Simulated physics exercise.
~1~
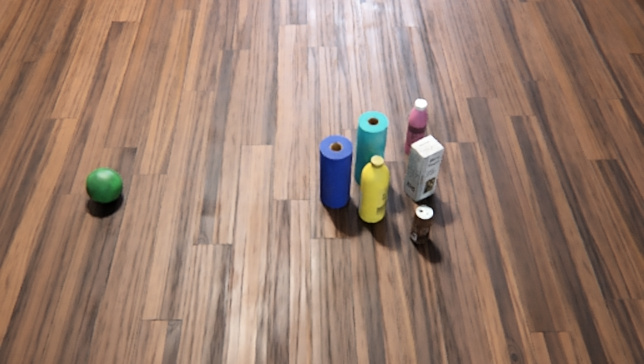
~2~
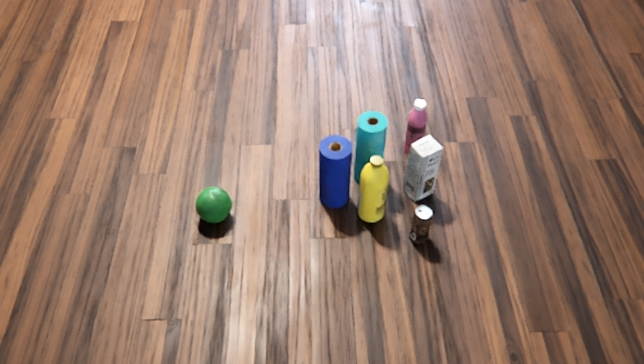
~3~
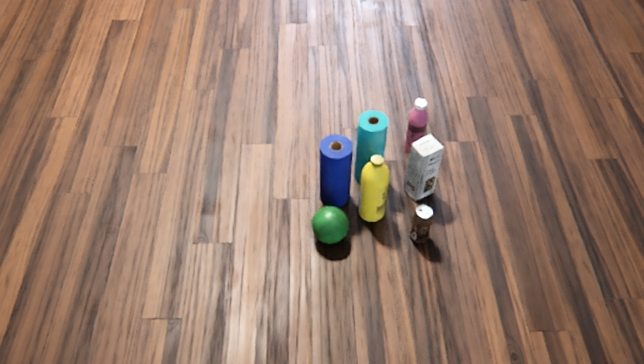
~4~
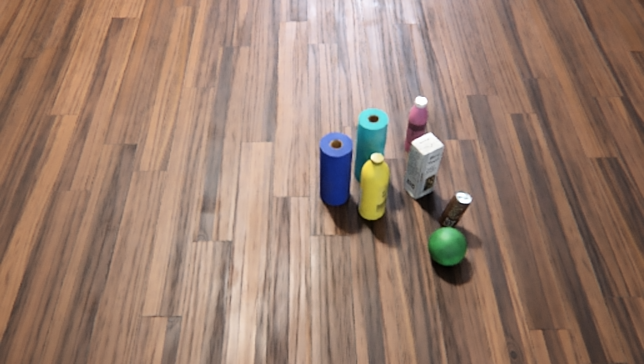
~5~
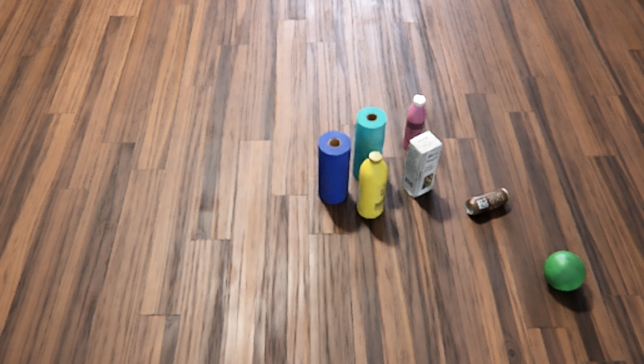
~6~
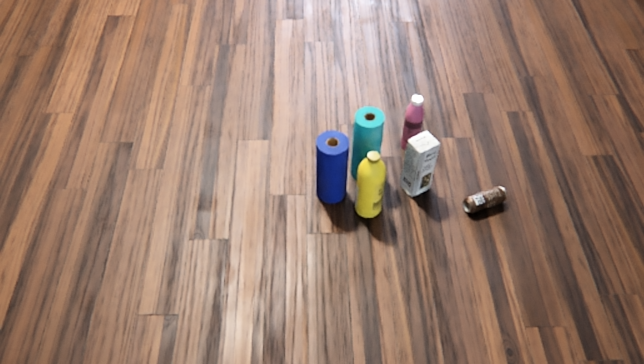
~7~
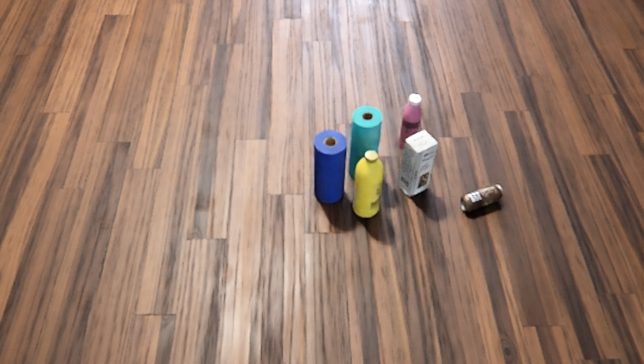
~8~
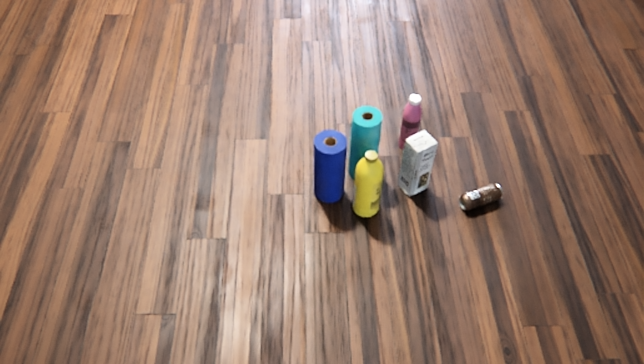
A green ball rolls from the left across a wooden floor towards a small cluster of six upright items, among them a blue roll, a turquoise roll, a yellow bottle, a pink bottle and a white carton. It passes close in front of the blue roll and the yellow bottle without disturbing them. It then reaches the small brown can at the near right of the group, which tips and leans over to the right. The ball rolls on towards the lower right and out of view. The can ends lying on its side, while the other five items remain standing.
